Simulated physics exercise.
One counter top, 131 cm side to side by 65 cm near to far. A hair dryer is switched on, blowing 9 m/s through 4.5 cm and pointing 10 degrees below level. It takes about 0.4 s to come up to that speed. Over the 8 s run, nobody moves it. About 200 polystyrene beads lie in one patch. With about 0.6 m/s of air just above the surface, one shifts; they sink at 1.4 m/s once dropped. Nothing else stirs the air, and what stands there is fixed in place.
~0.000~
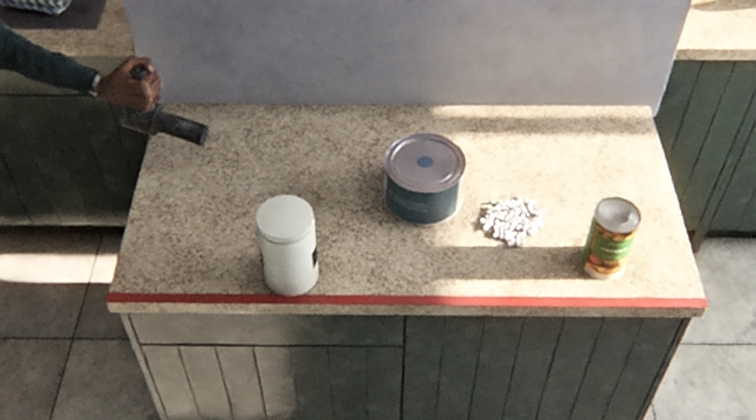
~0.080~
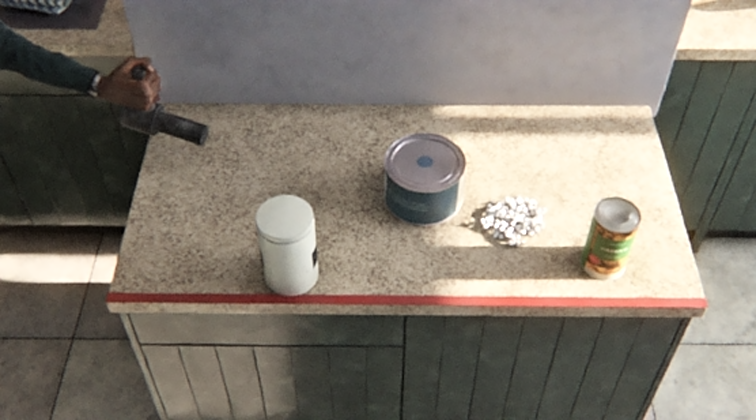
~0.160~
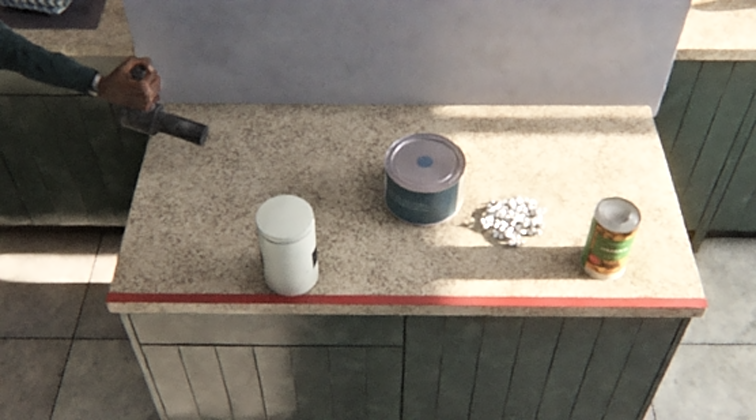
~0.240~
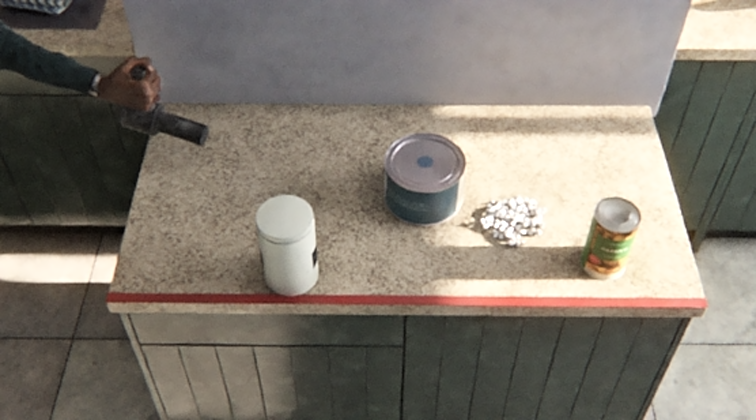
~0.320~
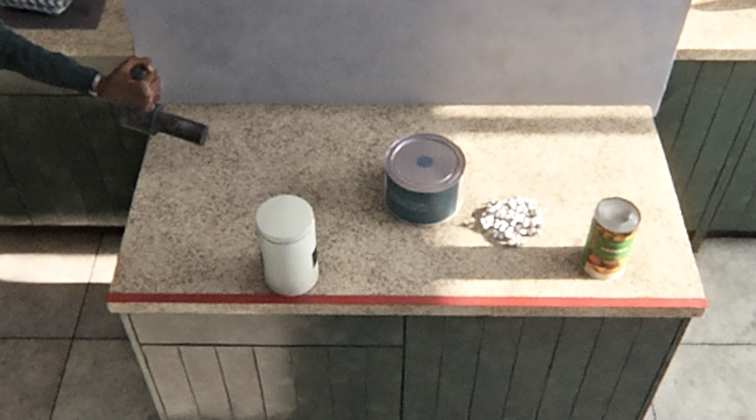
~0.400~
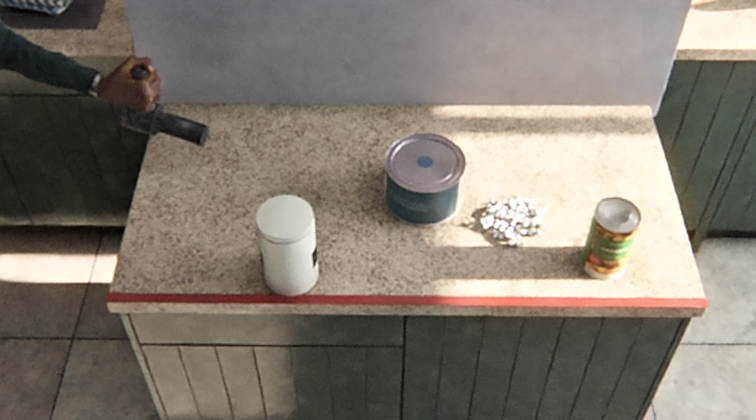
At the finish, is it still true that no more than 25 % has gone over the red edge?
Yes, it is still true.
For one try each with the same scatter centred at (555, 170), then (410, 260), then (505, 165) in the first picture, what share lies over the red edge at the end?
0 %, 100 %, 0 %.
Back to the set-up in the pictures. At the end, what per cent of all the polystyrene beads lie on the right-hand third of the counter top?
Something close to 80 % ends up there.
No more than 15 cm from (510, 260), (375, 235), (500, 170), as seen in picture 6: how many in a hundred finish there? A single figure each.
Taking the spots one by one, around 80 %, 0 % and 30 %.
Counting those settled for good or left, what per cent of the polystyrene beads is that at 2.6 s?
Estimate: Close to 100 %.
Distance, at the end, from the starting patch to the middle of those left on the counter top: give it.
That comes to some 0 centimetres.
After 1.6 s, 0 % are over the red edge; the middle of those still in play is near (512, 219); 99 % have settled or left.
After 2.6 s, 0 % are over the red edge; the middle of those still in play is near (512, 219); 99 % have settled or left.
After 4.4 s, 0 % are over the red edge; the middle of those still in play is near (512, 219); 99 % have settled or left.
After 8.0 s, at the end, 0 % are over the red edge; the middle of those still in play is near (512, 219).
